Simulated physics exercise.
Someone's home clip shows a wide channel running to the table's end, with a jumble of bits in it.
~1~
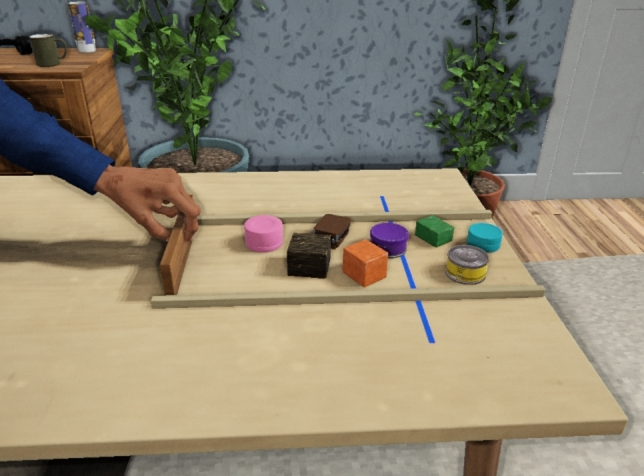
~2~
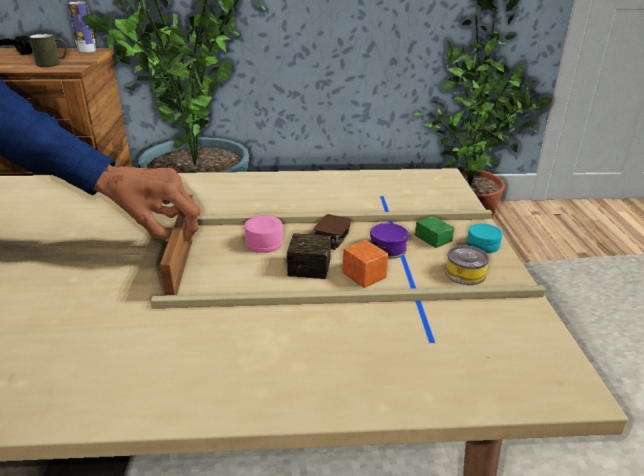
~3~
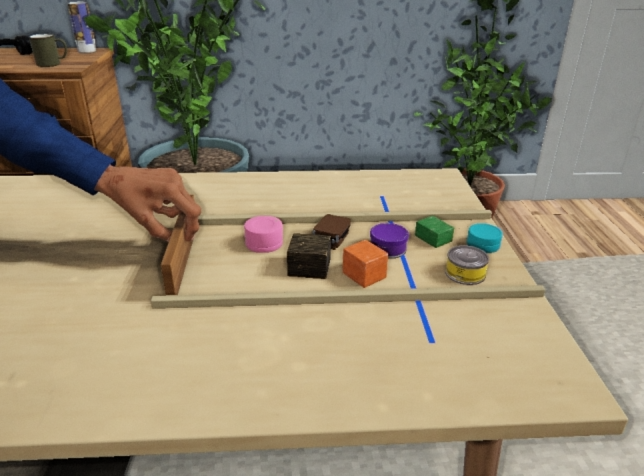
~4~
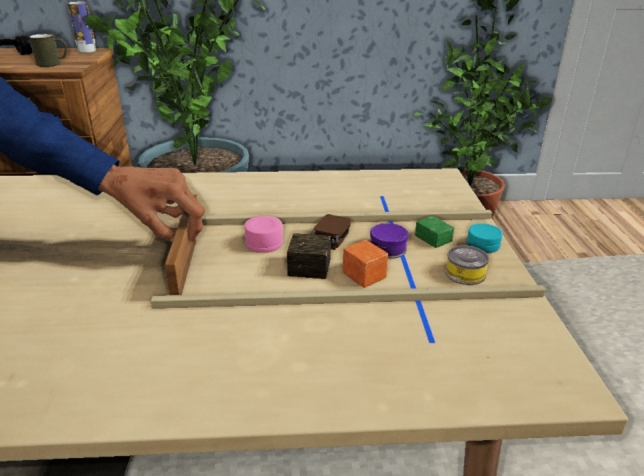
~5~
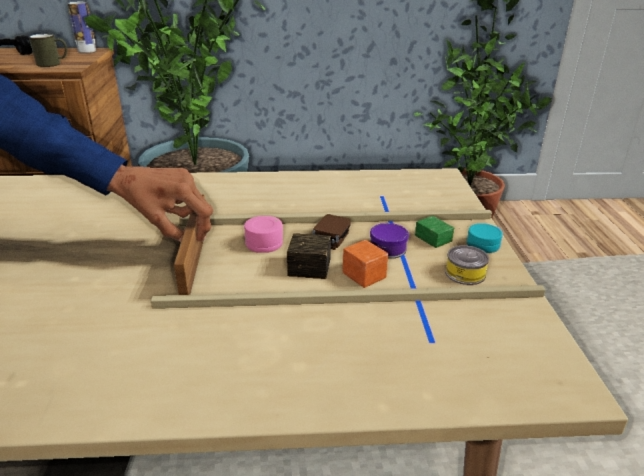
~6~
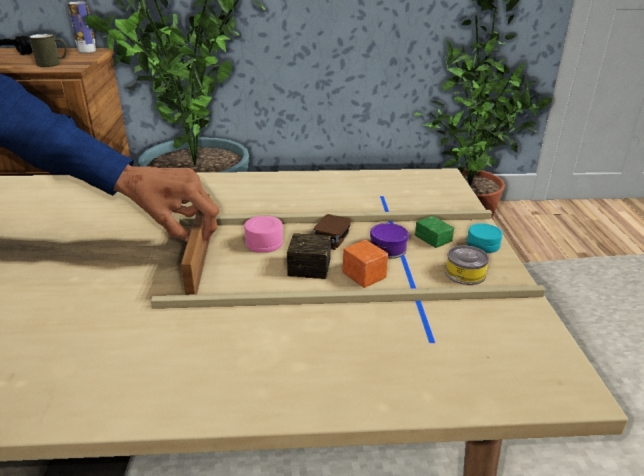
In the video, a hand holding a small brown board upright slides it slightly to the right along a wide channel on a wooden table, while the colourful blocks, lids and yellow can ahead of it stay still.
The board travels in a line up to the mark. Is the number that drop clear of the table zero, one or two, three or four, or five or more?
It is zero.
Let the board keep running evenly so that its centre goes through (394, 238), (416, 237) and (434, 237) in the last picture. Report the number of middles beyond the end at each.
Place by place, 0, 0 and 1.
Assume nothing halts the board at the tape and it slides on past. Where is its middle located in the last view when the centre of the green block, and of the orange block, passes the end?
The middle is at (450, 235) when it's the green block, and at (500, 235) when it's the orange block.
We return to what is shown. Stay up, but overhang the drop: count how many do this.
Overhanging ones - 1.
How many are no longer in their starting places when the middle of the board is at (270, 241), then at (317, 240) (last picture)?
Moved so far: 1, later 5.
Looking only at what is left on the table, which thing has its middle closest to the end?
Turquoise lid.
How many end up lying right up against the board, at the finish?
In total, 2.
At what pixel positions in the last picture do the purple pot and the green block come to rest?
Purple pot at about (457, 244), green block at about (471, 228).
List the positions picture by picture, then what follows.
Turquoise lid (485, 238); yellow pot (467, 265); green block (434, 231); board (181, 243); tape (402, 254), in the first picture.
Yellow pot (467, 265); board (181, 243), in the second picture.
Green block (434, 231); brown case (332, 232), in the third picture.
Turquoise lid (484, 238); orange block (365, 263), in the fourth picture.
Yellow pot (467, 265); pink lid (264, 234), in the fifth picture.
Turquoise lid (484, 238); yellow pot (467, 265); green block (434, 231); board (199, 242); tape (402, 254), in the sixth picture.
A little later, none off yet; turquoise lid at rest near (484, 238); yellow pot at rest near (467, 265); green block at rest near (434, 231).
When it is over, the number that fall off is zero.
